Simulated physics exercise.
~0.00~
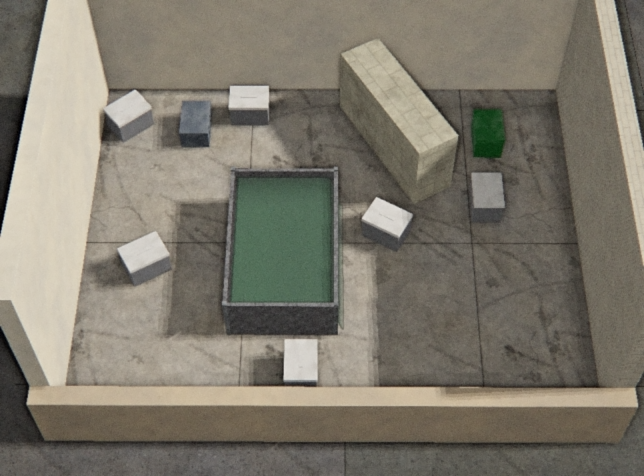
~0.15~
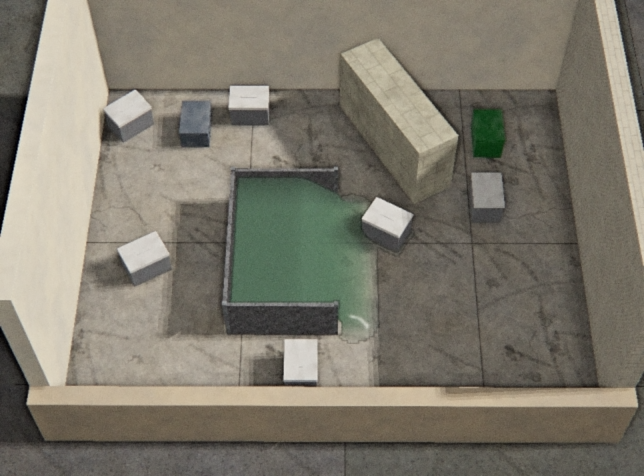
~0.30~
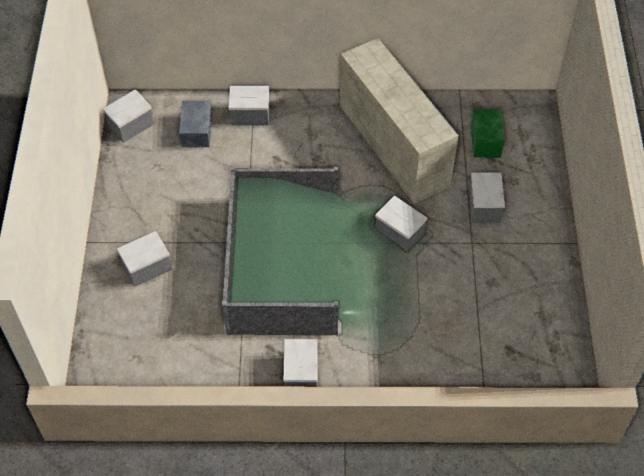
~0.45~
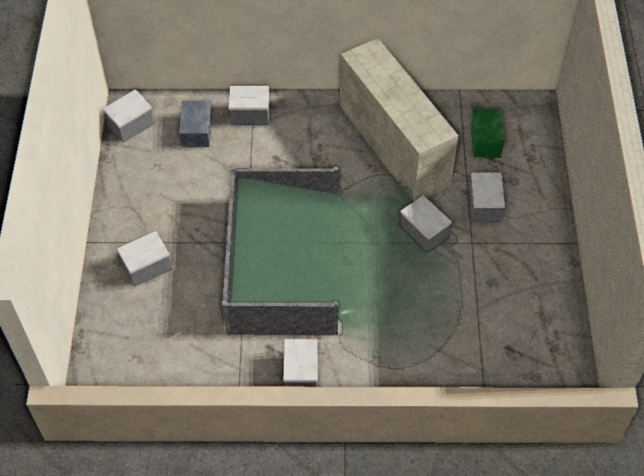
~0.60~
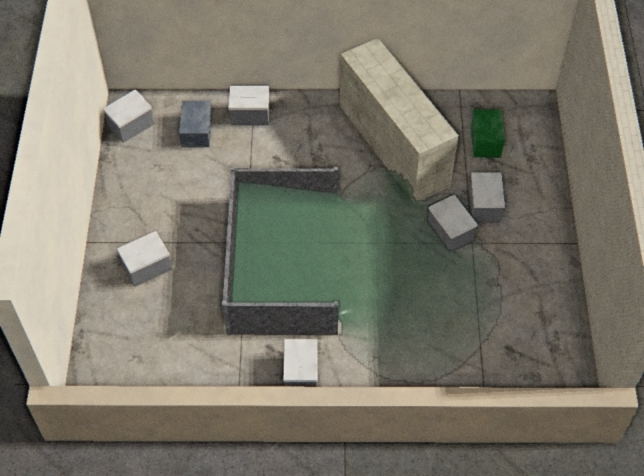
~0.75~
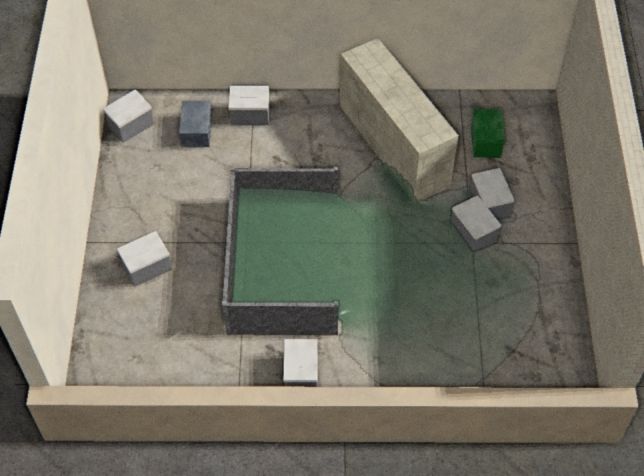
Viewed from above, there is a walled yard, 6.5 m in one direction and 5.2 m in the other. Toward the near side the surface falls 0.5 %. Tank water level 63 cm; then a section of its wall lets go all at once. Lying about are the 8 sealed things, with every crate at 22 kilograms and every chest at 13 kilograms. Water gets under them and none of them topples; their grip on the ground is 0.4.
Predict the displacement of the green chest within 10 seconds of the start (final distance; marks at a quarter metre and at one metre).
By then the green chest is well away.
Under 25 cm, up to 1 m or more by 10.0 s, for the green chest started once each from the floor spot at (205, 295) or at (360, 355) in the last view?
Try one: It hardly moves. Try two: It is washed away.
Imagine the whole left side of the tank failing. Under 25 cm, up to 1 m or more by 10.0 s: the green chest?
From there, the green chest remains planted.
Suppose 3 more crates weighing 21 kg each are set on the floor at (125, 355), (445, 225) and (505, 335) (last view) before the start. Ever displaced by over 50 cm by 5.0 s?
Answers, first to last: Not exceeding, exceeding, exceeding.
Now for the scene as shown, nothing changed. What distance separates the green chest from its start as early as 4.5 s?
Shift: About 80 cm.
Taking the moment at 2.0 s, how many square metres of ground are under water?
I'd estimate close to 17 m2.
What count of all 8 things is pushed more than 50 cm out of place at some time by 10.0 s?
The total is 4.
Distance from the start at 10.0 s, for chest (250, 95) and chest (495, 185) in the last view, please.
The first ends 0 cm from its start, the second 100 cm.
After 2.0 s the green chest is near (489, 125), 0.0 m from its start, aground; 1 afloat.
After 4.5 s the green chest is near (438, 120), 0.7 m from its start, afloat; 3 afloat.
After 7.0 s the green chest is near (495, 179), 0.9 m from its start, afloat; 4 afloat.
After 10.0 s the green chest is near (547, 300), 2.9 m from its start, aground; 2 afloat.
